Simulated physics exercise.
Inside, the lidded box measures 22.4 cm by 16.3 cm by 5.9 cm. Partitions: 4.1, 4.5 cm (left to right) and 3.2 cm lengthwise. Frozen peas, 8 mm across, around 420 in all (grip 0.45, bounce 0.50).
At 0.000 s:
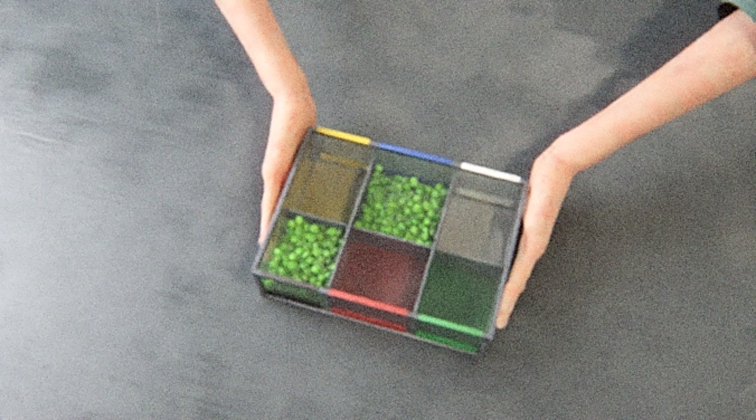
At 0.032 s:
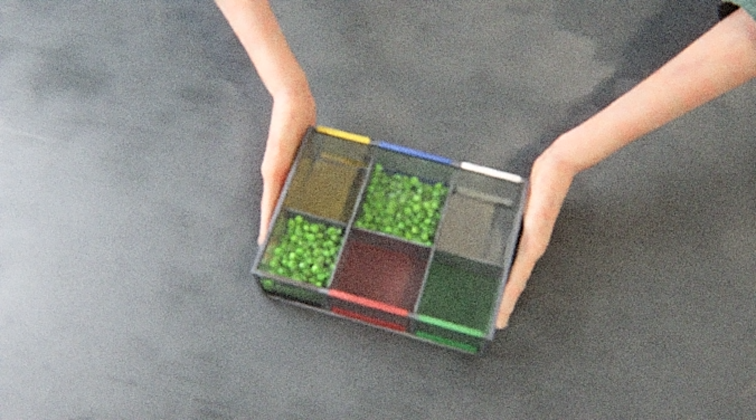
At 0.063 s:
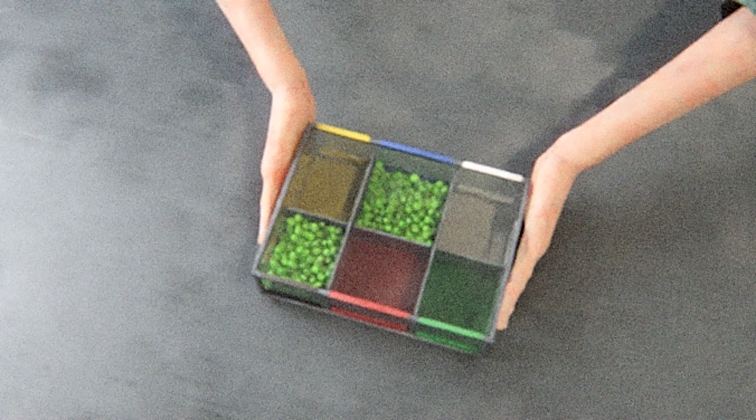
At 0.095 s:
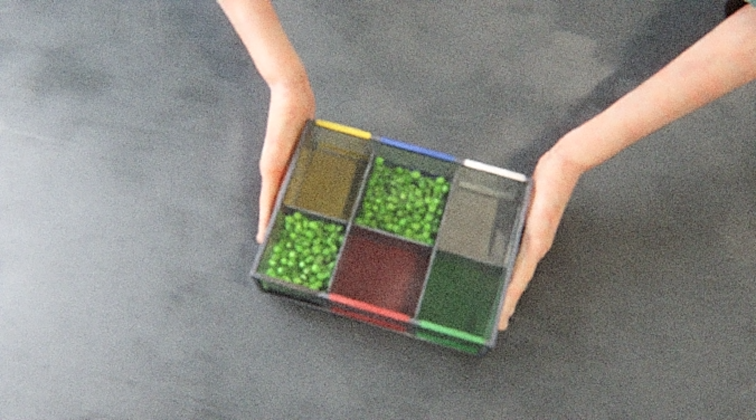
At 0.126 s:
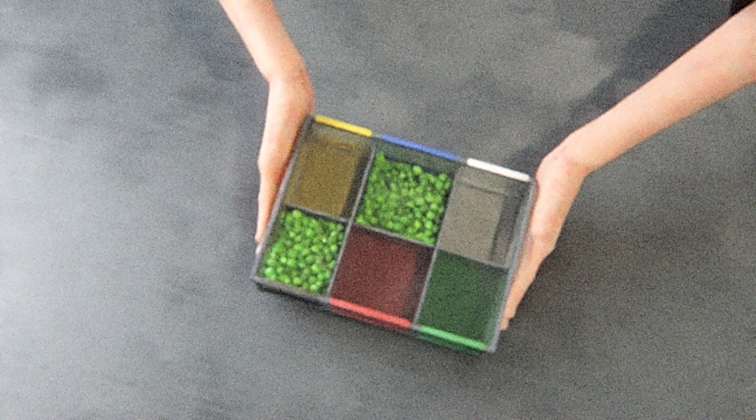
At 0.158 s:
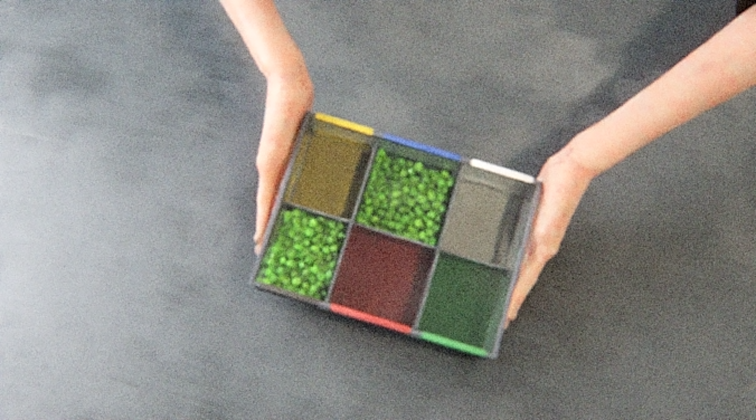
Two hands slightly tilt a clear divided box with green peas in two compartments.
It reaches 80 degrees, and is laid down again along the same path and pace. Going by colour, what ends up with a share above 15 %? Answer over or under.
Red compartment: Over; blue compartment: Over; green compartment: Under; yellow compartment: Under; white compartment: Under; black compartment: Over.
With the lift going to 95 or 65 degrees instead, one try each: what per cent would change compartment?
About 45 and 20 per cent.
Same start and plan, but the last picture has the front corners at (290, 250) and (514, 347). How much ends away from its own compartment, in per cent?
Then about 25 per cent.
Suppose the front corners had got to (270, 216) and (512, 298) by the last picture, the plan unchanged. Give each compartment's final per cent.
Red 0, blue 65, green 0, yellow 20, white 0, black 15.
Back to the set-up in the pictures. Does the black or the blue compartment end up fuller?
The black one has more.
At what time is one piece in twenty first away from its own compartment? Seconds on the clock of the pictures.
At about 0.60 s.
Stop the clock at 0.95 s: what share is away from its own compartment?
Some 35 per cent.
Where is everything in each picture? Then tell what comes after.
The first frame shows box tilt 0 degrees, front corners at (257, 271) and (489, 335); blue 55 %, black 45 %.
The second frame shows box tilt 1 degrees, front corners at (257, 271) and (489, 336).
The third frame shows box tilt 3 degrees, front corners at (256, 272) and (489, 338).
The fourth frame shows box tilt 6 degrees, front corners at (256, 273) and (490, 342), lowest corner right front.
The fifth frame shows box tilt 11 degrees, front corners at (255, 277) and (491, 347), lowest corner right front.
The sixth frame shows box tilt 16 degrees, front corners at (255, 281) and (492, 354), lowest corner right front; blue 55 %, black 45 %. The box's pace is about 165 degrees a second.
After 0.64 s, tilt 79 degrees; red 10 %, blue 40 %, black 45 %.
After 0.95 s, tilt 34 degrees; red 25 %, blue 20 %, green 10 %, black 45 %.
After 1.37 s, tilt 0 degrees; red 25 %, blue 20 %, green 10 %, black 45 %.
At rest (1.8 s), red 25 %, blue 20 %, green 10 %, yellow 0 %, white 0 %, black 45 %.
